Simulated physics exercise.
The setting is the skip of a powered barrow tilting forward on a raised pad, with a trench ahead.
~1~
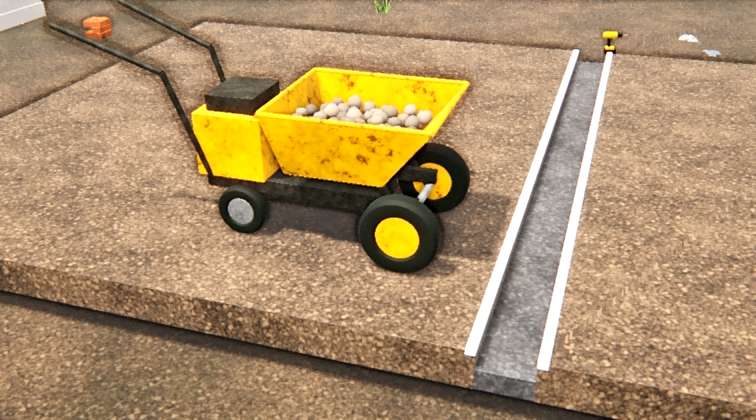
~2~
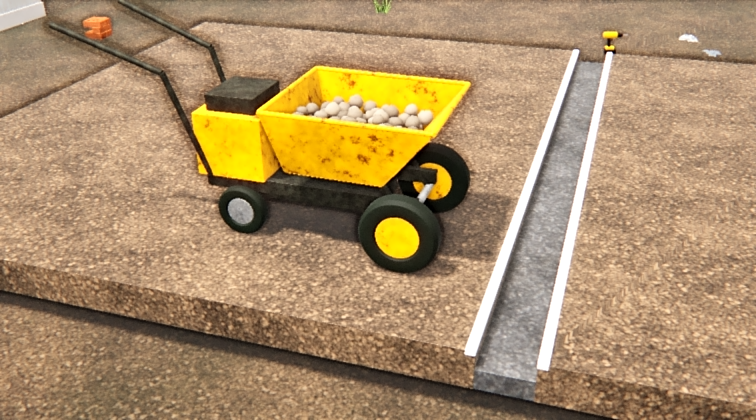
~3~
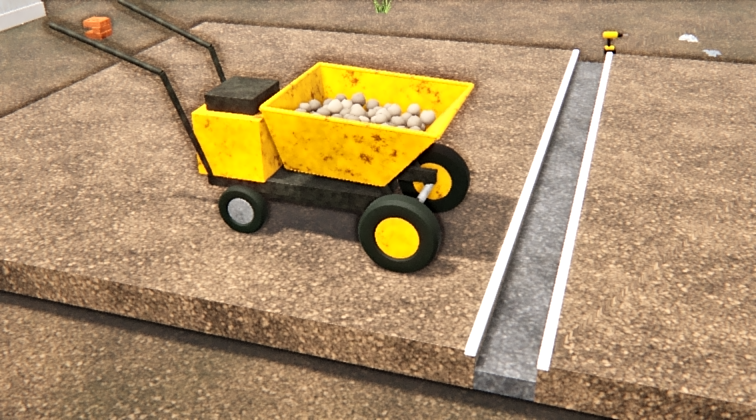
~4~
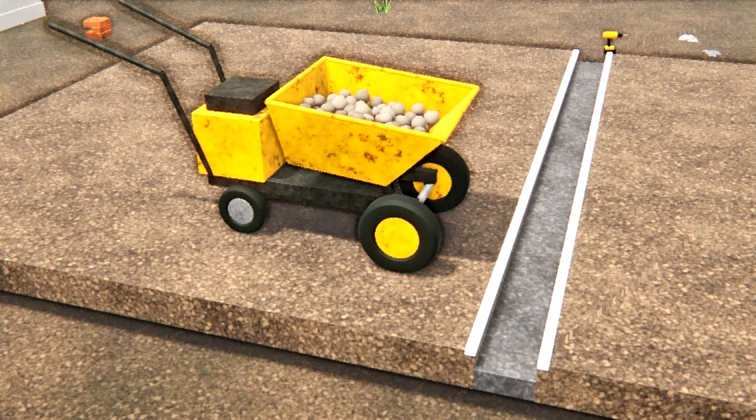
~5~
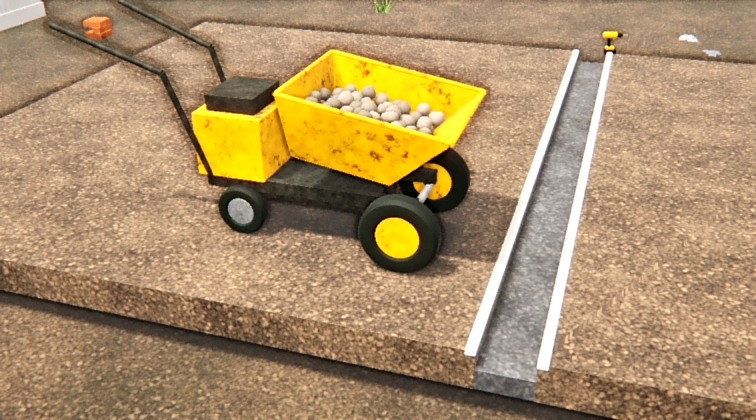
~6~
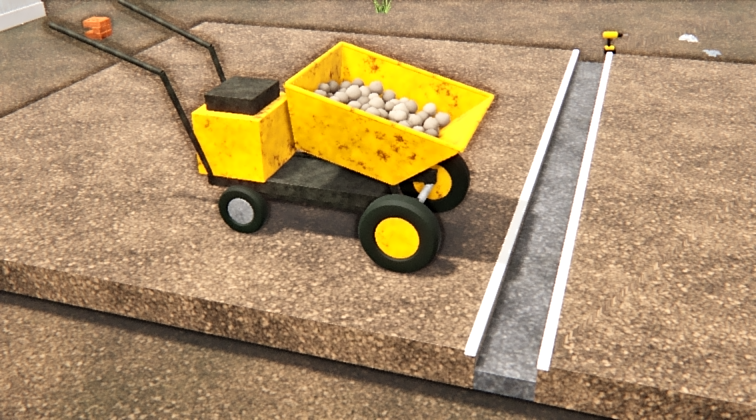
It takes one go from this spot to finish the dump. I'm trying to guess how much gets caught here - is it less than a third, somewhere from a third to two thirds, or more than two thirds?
One to two thirds of the load lands in the trench.
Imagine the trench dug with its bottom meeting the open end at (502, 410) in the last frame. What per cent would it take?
About 60 percent.
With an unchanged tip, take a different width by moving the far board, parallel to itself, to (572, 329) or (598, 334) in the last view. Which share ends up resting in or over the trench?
Roughly 70 % first, 90 % second.
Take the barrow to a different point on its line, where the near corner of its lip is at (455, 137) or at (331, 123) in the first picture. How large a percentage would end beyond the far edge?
Near 80 % and 0 %.
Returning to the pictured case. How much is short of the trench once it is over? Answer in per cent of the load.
Result: Close to 0 %.
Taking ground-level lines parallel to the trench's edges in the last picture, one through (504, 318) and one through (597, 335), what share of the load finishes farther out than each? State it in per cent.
About 90 and 30 per cent.
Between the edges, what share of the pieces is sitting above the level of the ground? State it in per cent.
30 per cent or so.
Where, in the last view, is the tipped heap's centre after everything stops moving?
Close to (562, 254) in the last view.
Just after the last frame, skip tipped steeply; every one in the skip.
A moment on, skip tipped right over; the larger part in the skip; about a tenth in or heaped over the trench; about a tenth beyond it; just a few falling.
Further on, skip tipped right over; just a few in the skip; roughly half in or heaped over the trench; roughly half beyond it.
When it is over, skip tipped right over; just a few in the skip; roughly half in or heaped over the trench; roughly half beyond it.
